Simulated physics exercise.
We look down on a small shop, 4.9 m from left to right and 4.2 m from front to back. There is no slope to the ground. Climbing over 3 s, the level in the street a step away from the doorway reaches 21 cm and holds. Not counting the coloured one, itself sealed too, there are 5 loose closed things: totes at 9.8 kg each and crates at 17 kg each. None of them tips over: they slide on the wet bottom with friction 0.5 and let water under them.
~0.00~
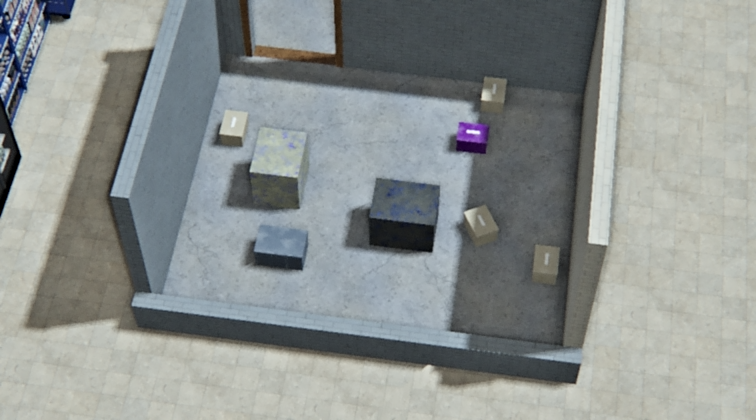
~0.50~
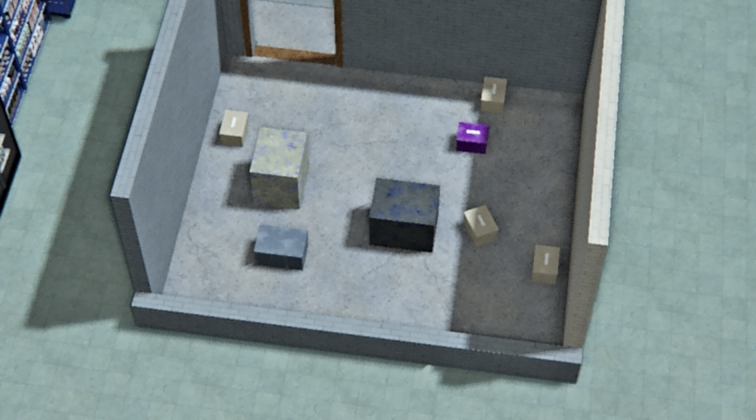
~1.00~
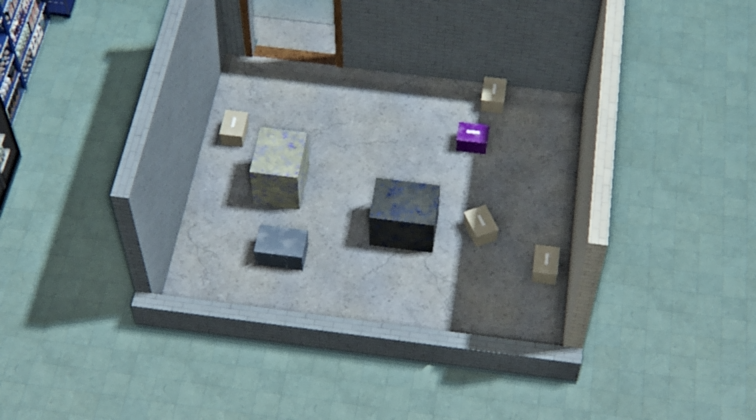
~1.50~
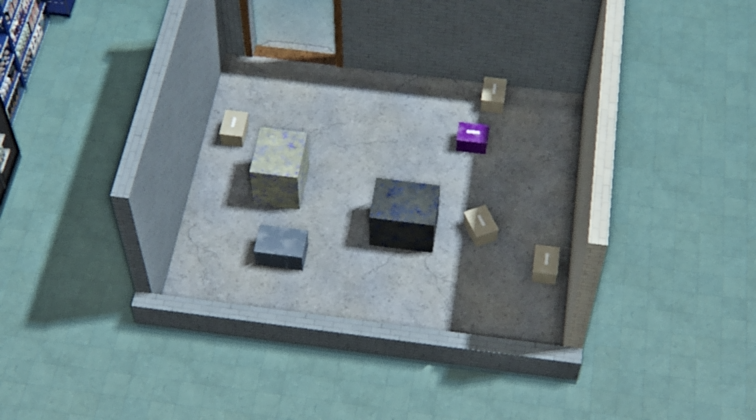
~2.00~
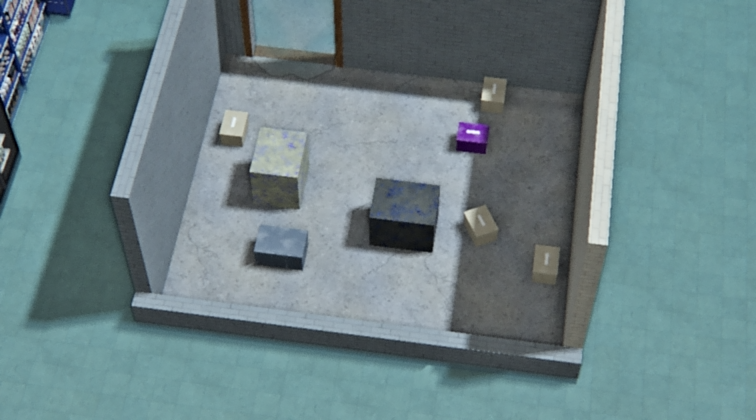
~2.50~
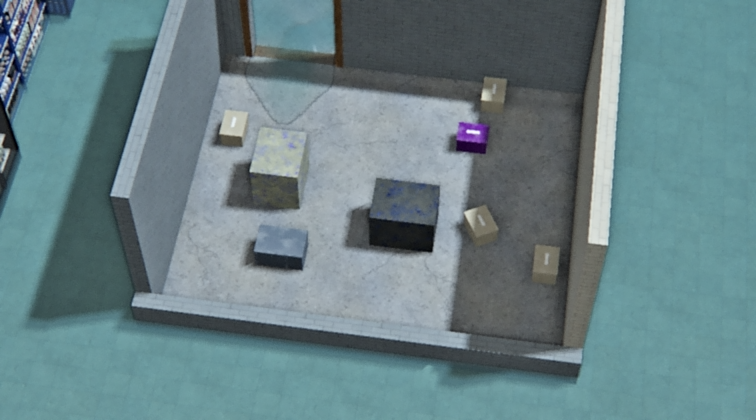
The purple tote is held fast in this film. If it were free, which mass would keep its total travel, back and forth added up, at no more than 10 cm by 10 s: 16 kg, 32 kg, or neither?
16 kg already does it.
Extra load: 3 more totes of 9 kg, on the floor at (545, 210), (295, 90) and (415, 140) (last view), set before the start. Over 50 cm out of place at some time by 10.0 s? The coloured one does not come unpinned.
One by one: Not far enough, too far and not far enough.
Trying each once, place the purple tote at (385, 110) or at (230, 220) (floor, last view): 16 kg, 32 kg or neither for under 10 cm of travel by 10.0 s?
Log: Try 1 the lighter pick works; try 2 the heavier pick is required.
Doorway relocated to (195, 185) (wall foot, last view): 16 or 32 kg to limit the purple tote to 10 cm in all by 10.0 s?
Then the lighter mass works.
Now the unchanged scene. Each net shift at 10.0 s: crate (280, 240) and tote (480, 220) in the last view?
They've ended up 20 cm and 0 cm away, in that order.
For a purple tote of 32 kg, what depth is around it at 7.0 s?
Something like 1 centimetres.
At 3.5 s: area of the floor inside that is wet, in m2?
Near 3.5 m2 in all.
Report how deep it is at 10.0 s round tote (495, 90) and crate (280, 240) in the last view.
4 and 6 cm.
After 3.5 s the purple tote would be 0 cm from its start with 16 kg and 0 cm from its start with 32 kg; 0 cm of water round it then.
After 4.5 s the purple tote would be 0 cm from its start with 16 kg and 0 cm from its start with 32 kg; 0 cm of water round it then.
After 7.0 s the purple tote would be 0 cm from its start with 16 kg and 0 cm from its start with 32 kg; 1 cm of water round it then.
After 10.0 s the purple tote would be 0 cm from its start with 16 kg and 0 cm from its start with 32 kg; 2 cm of water round it then.
